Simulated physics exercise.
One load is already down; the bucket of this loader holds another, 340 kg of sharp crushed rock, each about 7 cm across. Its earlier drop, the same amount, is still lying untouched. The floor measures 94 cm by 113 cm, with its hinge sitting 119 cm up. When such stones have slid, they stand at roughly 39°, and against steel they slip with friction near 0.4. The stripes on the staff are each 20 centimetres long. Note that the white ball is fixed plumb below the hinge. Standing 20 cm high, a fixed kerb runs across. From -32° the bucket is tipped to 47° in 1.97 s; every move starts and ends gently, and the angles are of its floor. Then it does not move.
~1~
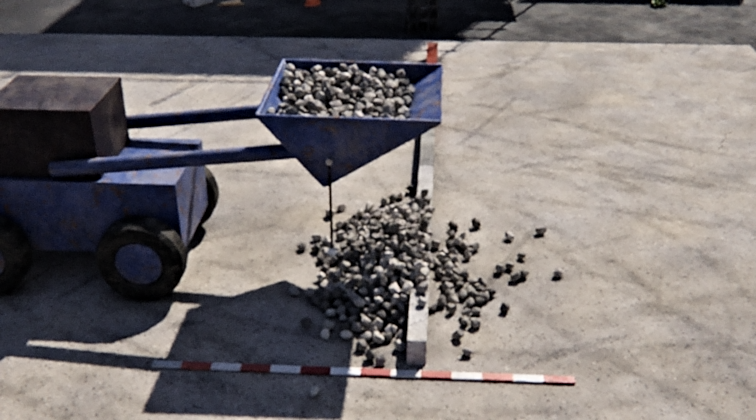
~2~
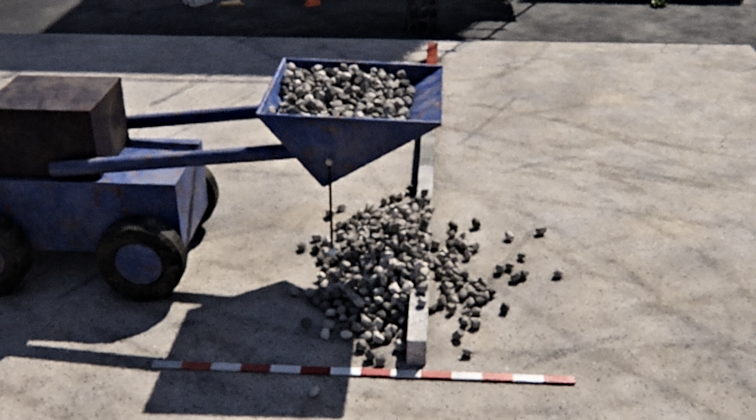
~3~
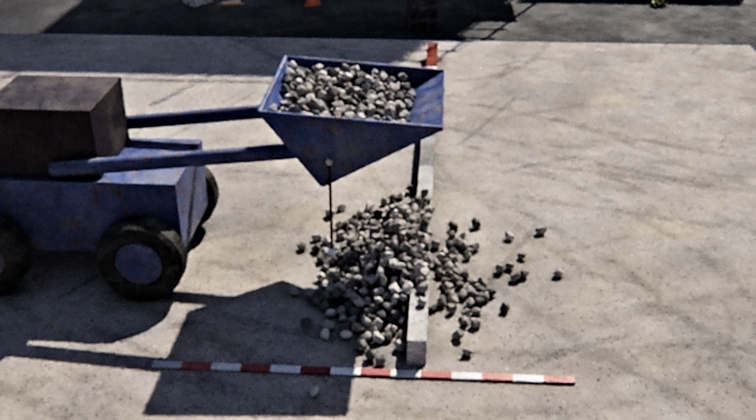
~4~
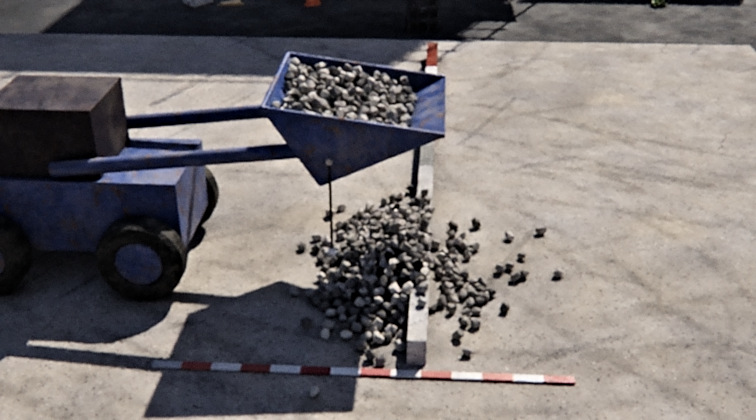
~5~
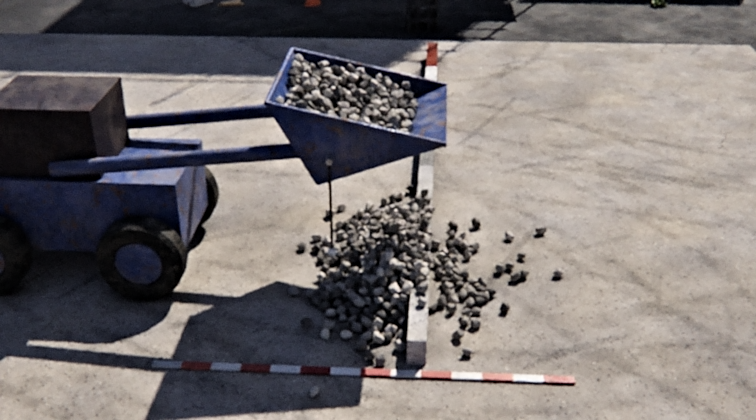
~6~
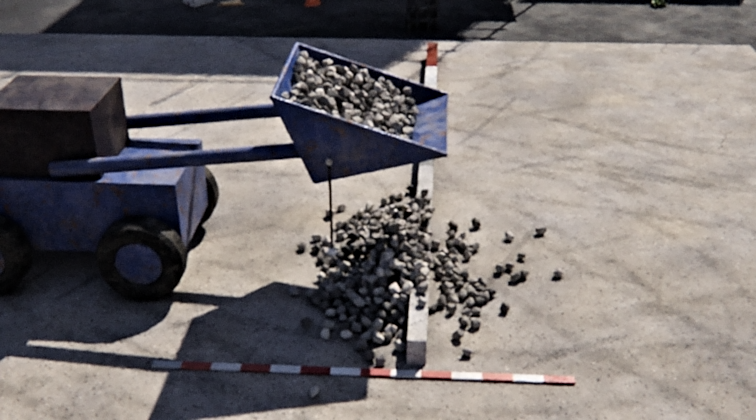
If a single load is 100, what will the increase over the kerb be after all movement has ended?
The increase will be around 84 per cent.
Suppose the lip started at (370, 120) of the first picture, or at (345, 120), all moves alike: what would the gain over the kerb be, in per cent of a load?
The first would add some 5 per cent and the second some 0 per cent.
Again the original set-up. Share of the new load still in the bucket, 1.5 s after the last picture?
Near 20 per cent of the load is held.
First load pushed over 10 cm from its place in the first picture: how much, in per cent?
I'd say roughly 5 per cent of them.
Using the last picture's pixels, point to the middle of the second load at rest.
They settle centred around (462, 257).
Then, 0.9 s after the last picture the floor is at 35°; in per cent of one load, 99 in the bucket, 91 on this side of the kerb, 10 over the kerb; the foremost stones are at (523, 264).
Then, 1.5 s after the last picture the floor is at 47°; in per cent of one load, 19 in the bucket, 117 on this side of the kerb, 63 over the kerb; the foremost stones are at (527, 266).
Then, 1.8 s after the last picture the floor is at 47°; in per cent of one load, 0 in the bucket, 109 on this side of the kerb, 91 over the kerb; the foremost stones are at (567, 276).
Then, 4.4 s after the last picture the floor is at 47°; in per cent of one load, 0 in the bucket, 106 on this side of the kerb, 94 over the kerb; the foremost stones are at (594, 280). Net gain over the kerb, 84.
